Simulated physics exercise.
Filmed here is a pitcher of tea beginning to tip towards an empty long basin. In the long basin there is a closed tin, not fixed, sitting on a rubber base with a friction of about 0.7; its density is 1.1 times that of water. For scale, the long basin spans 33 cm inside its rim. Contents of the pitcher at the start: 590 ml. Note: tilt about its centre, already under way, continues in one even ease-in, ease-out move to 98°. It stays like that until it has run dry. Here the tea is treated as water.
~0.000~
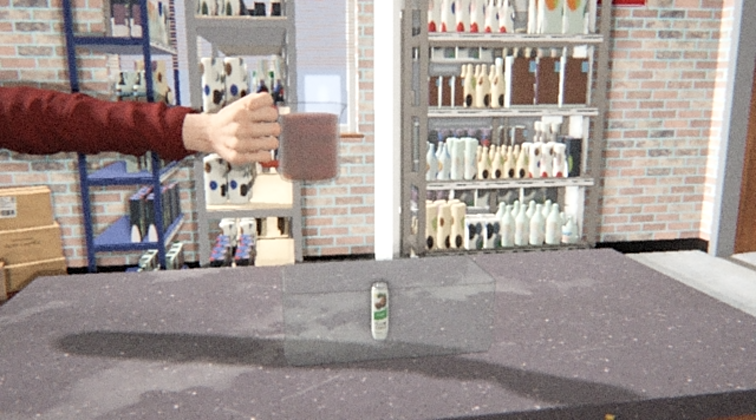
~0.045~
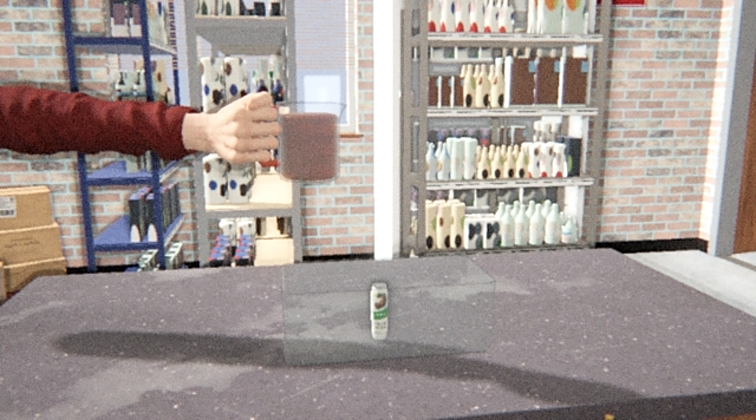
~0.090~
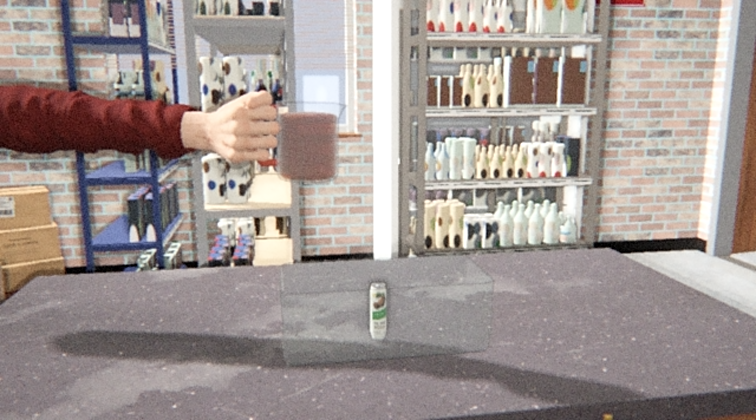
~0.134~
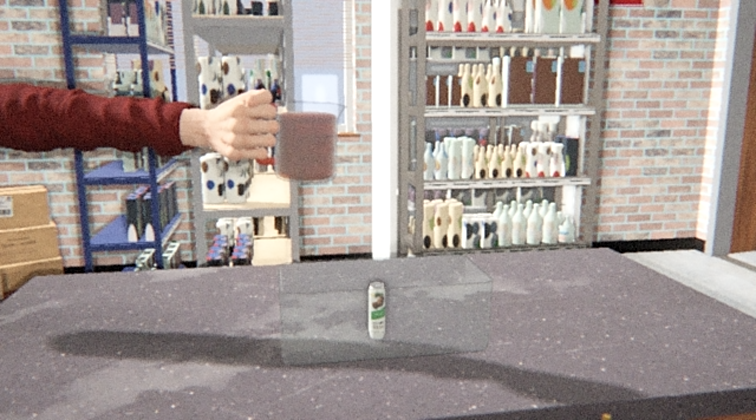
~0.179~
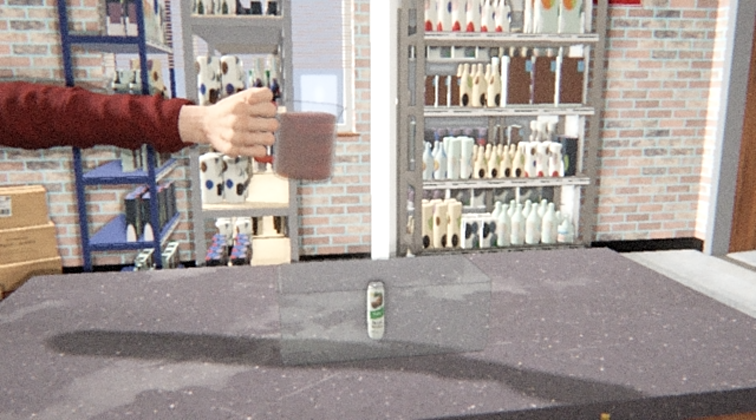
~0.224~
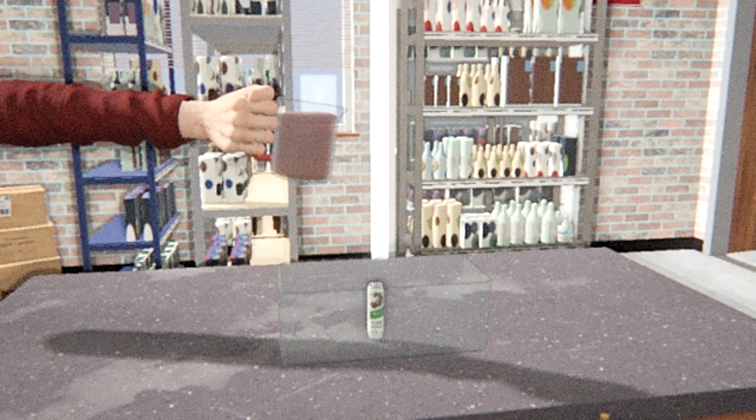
A pitcher of brown tea tilting slightly rightward beside a hand above a clear basin holding a small closed tin.
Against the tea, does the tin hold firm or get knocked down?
It's bound to withstand the flow.
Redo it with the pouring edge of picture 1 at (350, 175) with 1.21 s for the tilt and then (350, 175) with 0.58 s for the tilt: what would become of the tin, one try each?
Try 1: Tipped over; try 2: Tipped over.
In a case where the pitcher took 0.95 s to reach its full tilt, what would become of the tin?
Then the tin does not tip.
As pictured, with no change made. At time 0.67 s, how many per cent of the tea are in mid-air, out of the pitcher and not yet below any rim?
Near 12 per cent of it all.
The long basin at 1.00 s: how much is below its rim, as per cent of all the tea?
About 30 %.
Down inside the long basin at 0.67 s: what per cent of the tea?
Estimate - around 1 in a hundred parts.
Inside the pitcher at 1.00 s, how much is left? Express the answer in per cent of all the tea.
Roughly 42 per cent.
By 0.67 s the tilt is 57° and 88 per cent is still to pour; the tin stands where it began.
By 1.00 s the tilt is 91° and 43 per cent is still to pour; the tin stands where it began.
By 1.34 s the tilt is 98° and 8 per cent is still to pour; the tin stands where it began.
By 1.71 s the tilt is 98° and 1 per cent is still to pour; the tin stands where it began.
At rest the tin stands where it began.
